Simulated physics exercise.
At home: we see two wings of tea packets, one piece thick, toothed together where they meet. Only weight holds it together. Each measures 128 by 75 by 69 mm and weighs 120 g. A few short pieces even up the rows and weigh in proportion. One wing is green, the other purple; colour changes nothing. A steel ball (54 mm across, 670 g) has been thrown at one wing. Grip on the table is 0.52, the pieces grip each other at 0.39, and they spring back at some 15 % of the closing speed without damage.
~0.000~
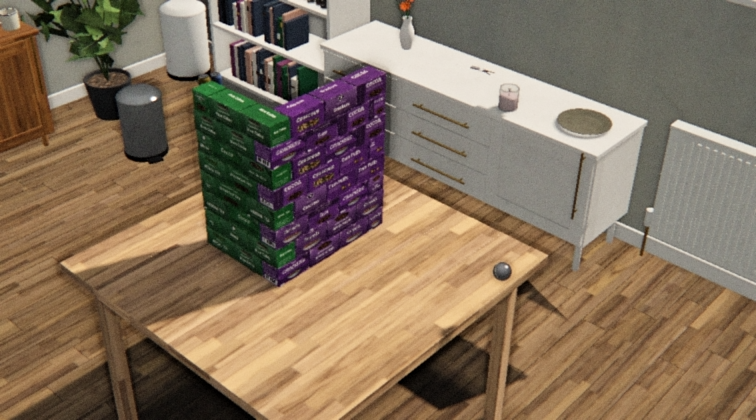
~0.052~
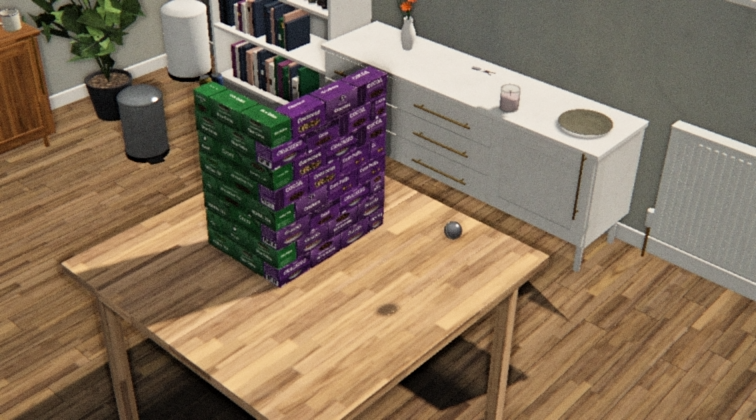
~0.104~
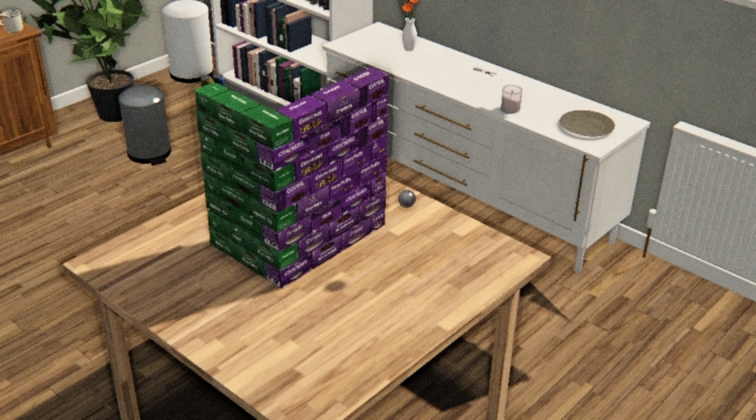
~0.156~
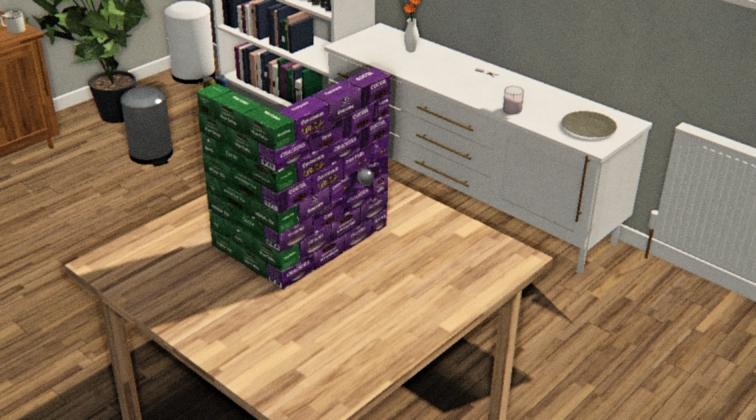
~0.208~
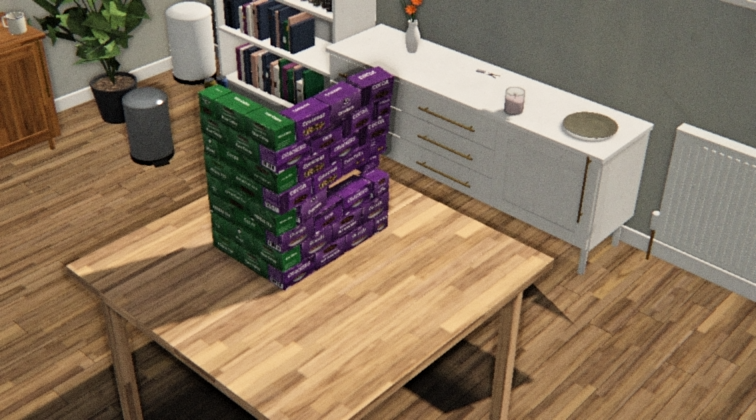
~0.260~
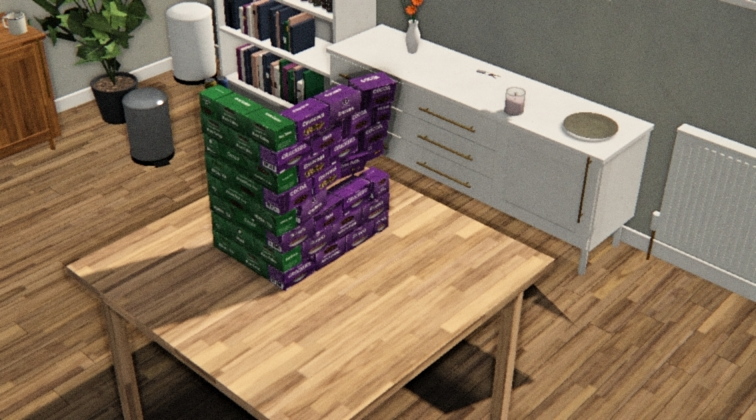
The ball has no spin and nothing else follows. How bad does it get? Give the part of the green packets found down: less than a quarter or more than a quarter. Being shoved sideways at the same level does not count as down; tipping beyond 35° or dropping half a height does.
Less than a quarter of them.
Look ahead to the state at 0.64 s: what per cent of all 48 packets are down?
By then 20 per cent.
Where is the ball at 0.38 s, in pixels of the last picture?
Around (259, 164).
After 0.38 s, ball still moving; none of the 20 green packets down (7 of 48 in all colours); top green packet unmoved; top purple packet shifted 7 mm.
After 0.64 s, ball still moving; none of the 20 green packets down (10 of 48 in all colours); top green packet unmoved; top purple packet shifted 20 mm.
After 1.44 s, ball still moving; none of the 20 green packets down (11 of 48 in all colours); top green packet unmoved; top purple packet shifted 20 mm.
At rest (2.3 s), ball rolling away; none of the 20 green packets down (11 of 48 in all colours); top green packet unmoved; top purple packet shifted 20 mm. That is 0 per cent. As the last picture would show them, middles, top green packet near (270, 130), top purple packet near (311, 117).
